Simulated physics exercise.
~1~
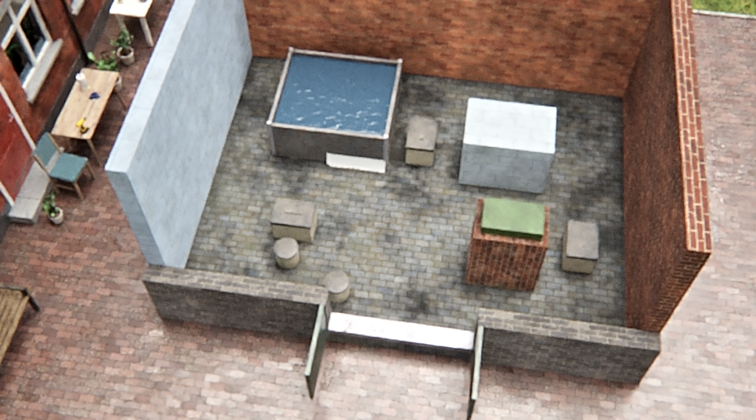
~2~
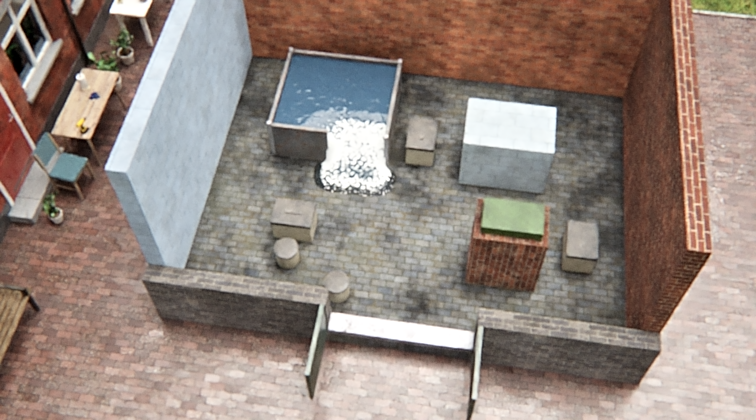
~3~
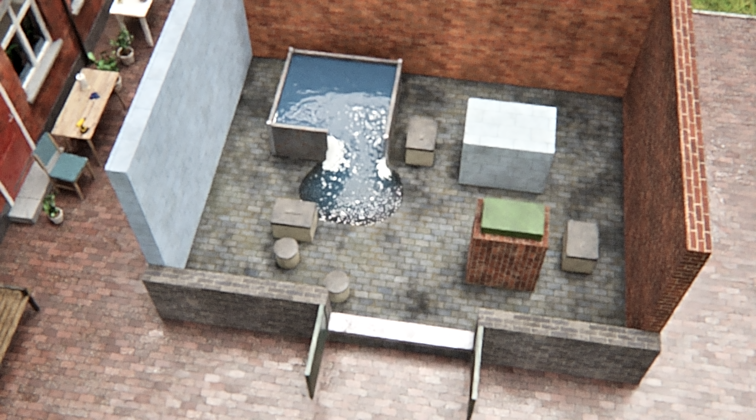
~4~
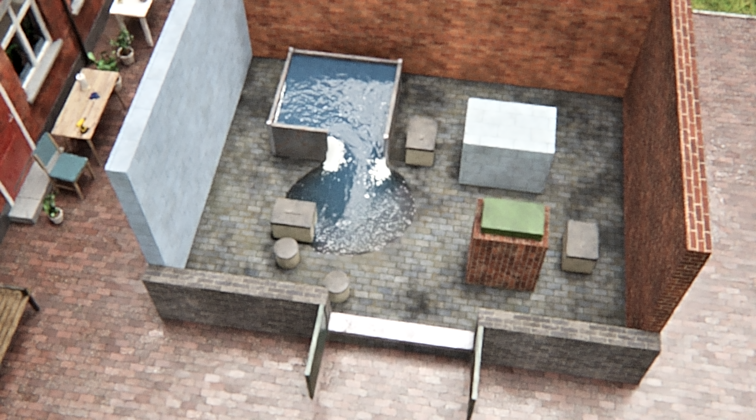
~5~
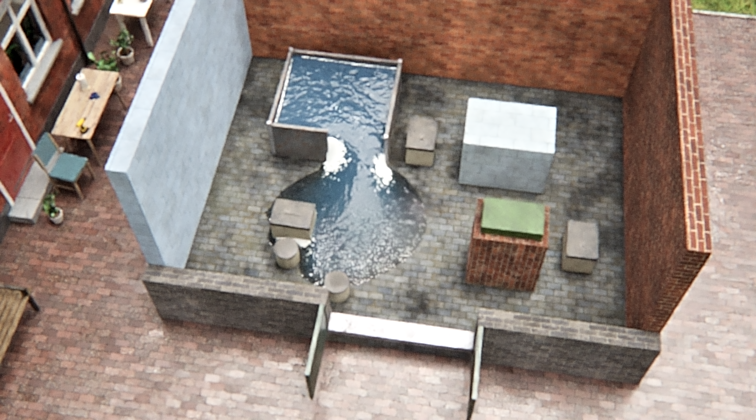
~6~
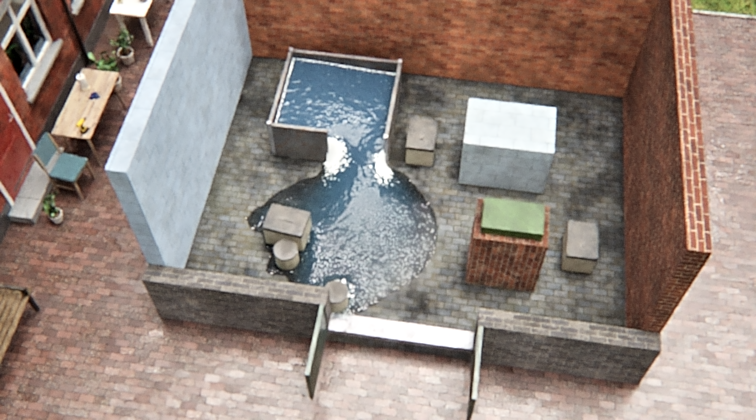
A raised tank of water in a walled brick yard opened at its front, and water poured out, spreading across the paving around a few small blocks, a couple of which shifted slightly.
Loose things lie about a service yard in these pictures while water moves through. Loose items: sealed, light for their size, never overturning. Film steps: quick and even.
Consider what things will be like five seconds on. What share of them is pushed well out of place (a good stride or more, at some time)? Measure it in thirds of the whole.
Share: A third up to two thirds.
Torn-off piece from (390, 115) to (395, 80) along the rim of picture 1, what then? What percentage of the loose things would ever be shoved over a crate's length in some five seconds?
I'd put it around 40 percent.
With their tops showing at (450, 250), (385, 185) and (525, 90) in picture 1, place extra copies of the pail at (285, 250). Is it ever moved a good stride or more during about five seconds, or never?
In sequence: Knocked well away; knocked well away; hardly budges.
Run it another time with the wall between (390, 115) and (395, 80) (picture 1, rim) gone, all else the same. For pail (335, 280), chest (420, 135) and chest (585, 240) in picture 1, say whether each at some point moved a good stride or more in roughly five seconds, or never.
Outcome by item - short of that distance / displaced that far / displaced that far.
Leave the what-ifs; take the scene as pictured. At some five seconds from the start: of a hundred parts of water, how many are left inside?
Estimate: About 62 %.
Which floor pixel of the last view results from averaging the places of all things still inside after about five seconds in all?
Somewhere near (401, 192) in the last view.
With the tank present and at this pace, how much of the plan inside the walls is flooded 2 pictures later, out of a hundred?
I'd estimate around 35 percent.
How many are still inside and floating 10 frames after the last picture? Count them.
Counting them up gives 2.
A moment on, 1 of 5 are well off their spots; 1 afloat.
Next, 3 of 5 are well off their spots; 2 afloat.
Later, 3 of 5 are well off their spots; 1 afloat.
In the end, 3 of 5 are well off their spots, and 3 have been at some point; 2 afloat.
